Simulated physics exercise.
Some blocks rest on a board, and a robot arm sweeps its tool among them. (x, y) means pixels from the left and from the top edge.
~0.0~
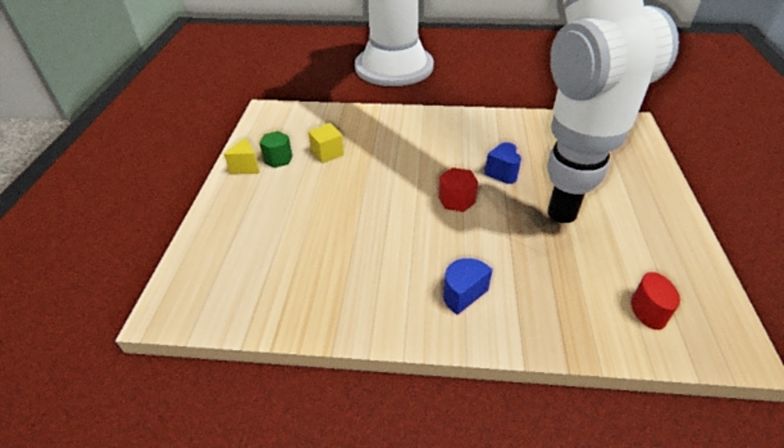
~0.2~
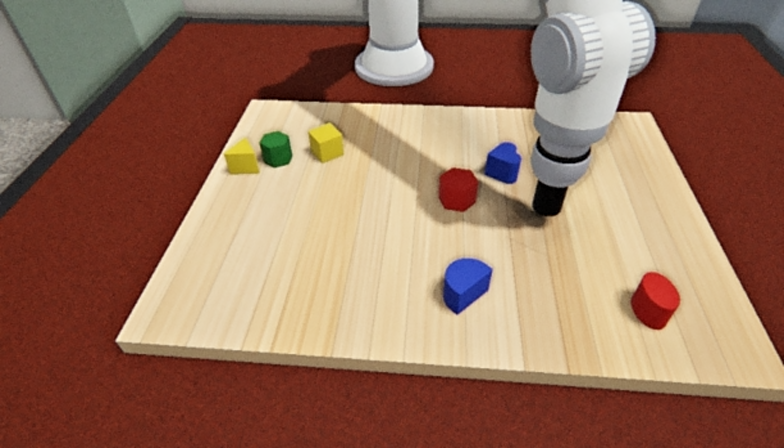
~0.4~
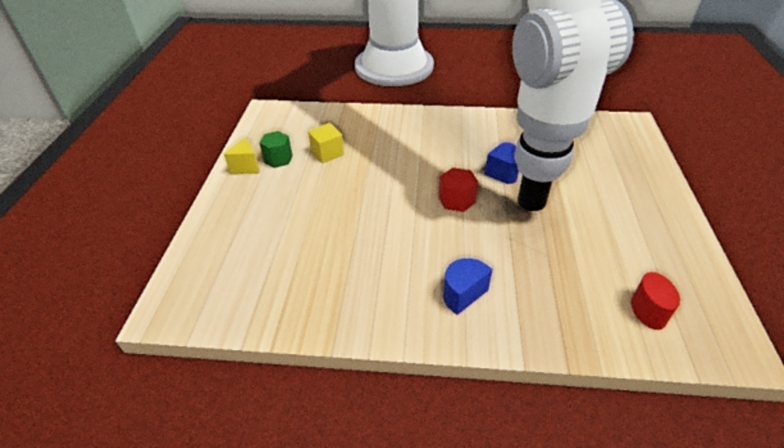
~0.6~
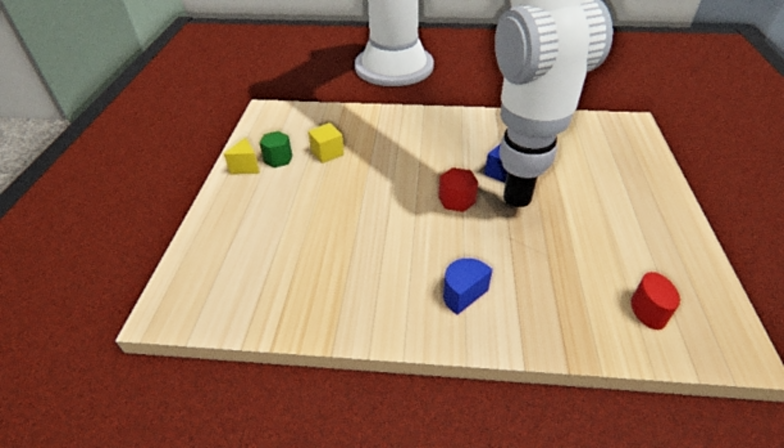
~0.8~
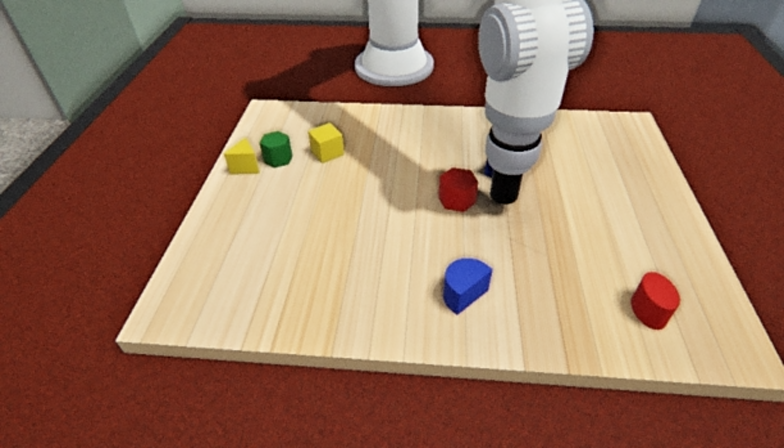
To begin with, a robot arm holds its black-tipped tool over the right side of a wooden board, just right of a blue block and a red hexagonal one. The arm glides slowly left, passing in front of the blue block and mostly hiding it, while the blocks stay still.
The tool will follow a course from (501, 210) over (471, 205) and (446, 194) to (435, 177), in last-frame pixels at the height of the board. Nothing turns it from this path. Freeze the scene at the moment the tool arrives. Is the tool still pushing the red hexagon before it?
The answer is no.
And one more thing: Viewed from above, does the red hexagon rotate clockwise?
No, that is not what happens.
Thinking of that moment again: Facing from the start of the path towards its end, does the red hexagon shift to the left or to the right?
Its sideways move is to the left.
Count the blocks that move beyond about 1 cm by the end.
I'd say one block gets moved.
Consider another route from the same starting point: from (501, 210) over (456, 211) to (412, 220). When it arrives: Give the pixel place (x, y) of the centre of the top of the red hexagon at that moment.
Just about (432, 172).
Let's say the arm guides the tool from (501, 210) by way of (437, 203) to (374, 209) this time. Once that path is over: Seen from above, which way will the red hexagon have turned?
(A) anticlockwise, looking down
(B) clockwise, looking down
That would be B.
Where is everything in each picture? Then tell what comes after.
Tool tip at (562, 214); block tops, red hexagon at (459, 178); blue heart at (506, 152), in the first frame.
Tool at (547, 207); blocks unchanged, in the second frame.
Tool at (532, 202); blocks unchanged, in the third frame.
Tool at (517, 198); blocks unchanged, in the fourth frame.
Tool at (504, 196); red hexagon at (459, 178); blue heart hidden, in the fifth frame.
The first path, step by step. One third of the way, tool at (472, 191); red hexagon at (441, 175).
Two thirds of the way, tool at (447, 180); red hexagon at (416, 170), turned 20° anticlockwise.
At the end, tool at (435, 163); red hexagon at (409, 166), turned 60° anticlockwise; blue heart in place.
